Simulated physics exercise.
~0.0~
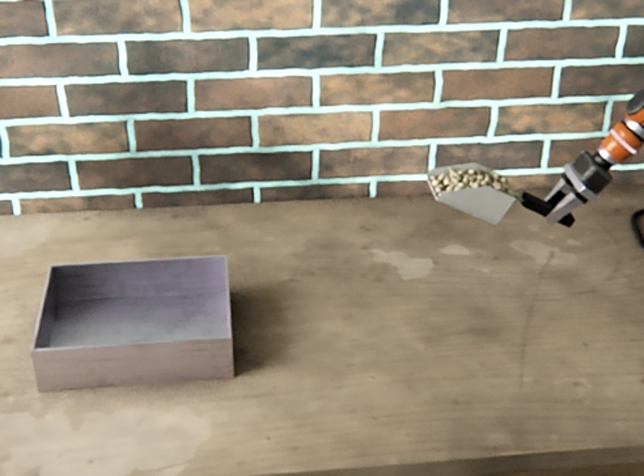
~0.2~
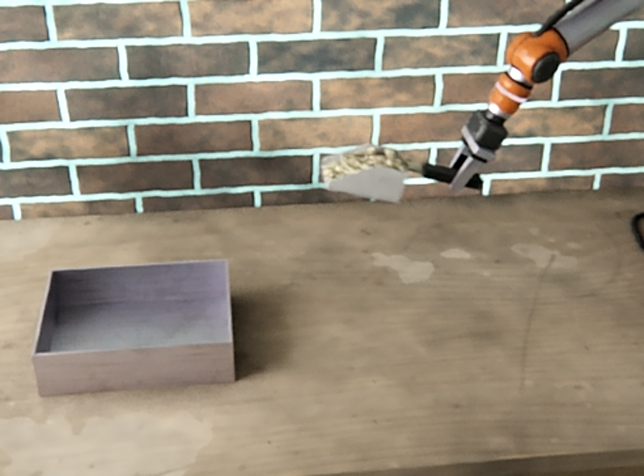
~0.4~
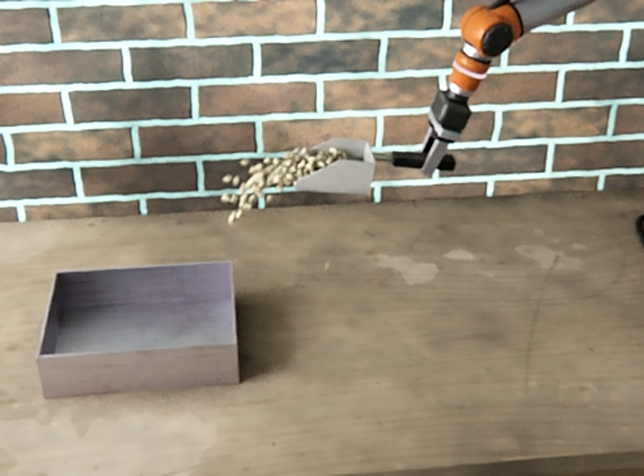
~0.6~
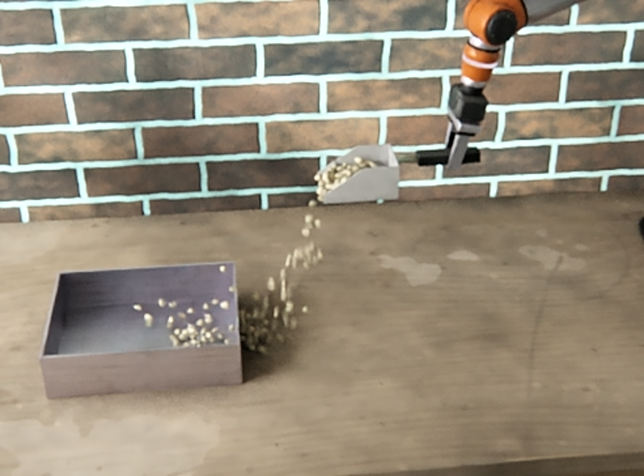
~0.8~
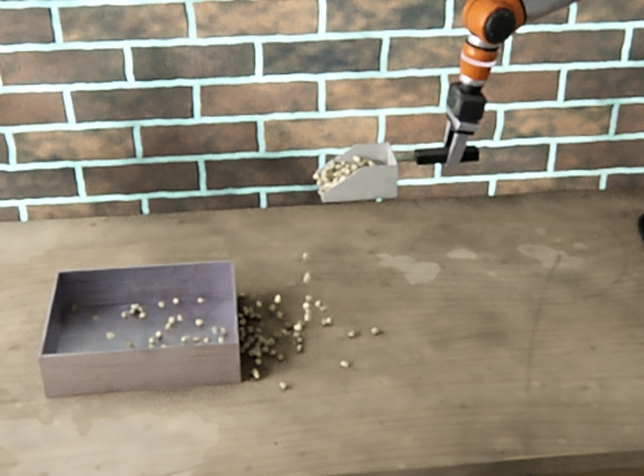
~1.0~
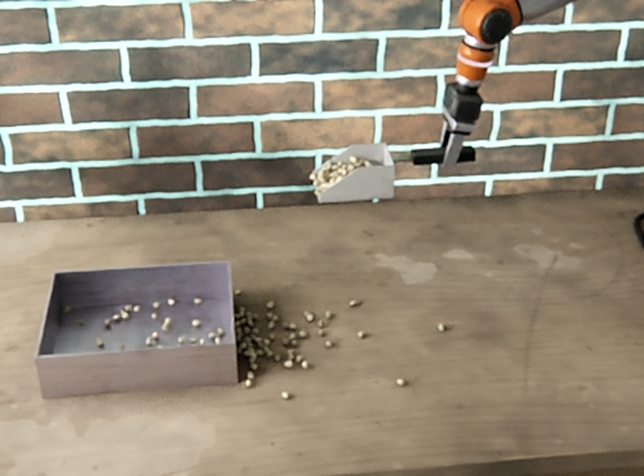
An orange and black robot arm carries a pale scoop heaped with dried beans leftward, in front of a brick wall and above a table top where an open purplish-grey box stands. The scoop swings further left and beans begin spilling from its open front while it is still short of the box. It then draws back a little to the right as a stream of beans falls, some into the box and some beside it. The scoop holds still while the last loose beans bounce and roll across the table. At the end, beans lie scattered inside the box and along its right side, and many remain in the scoop.
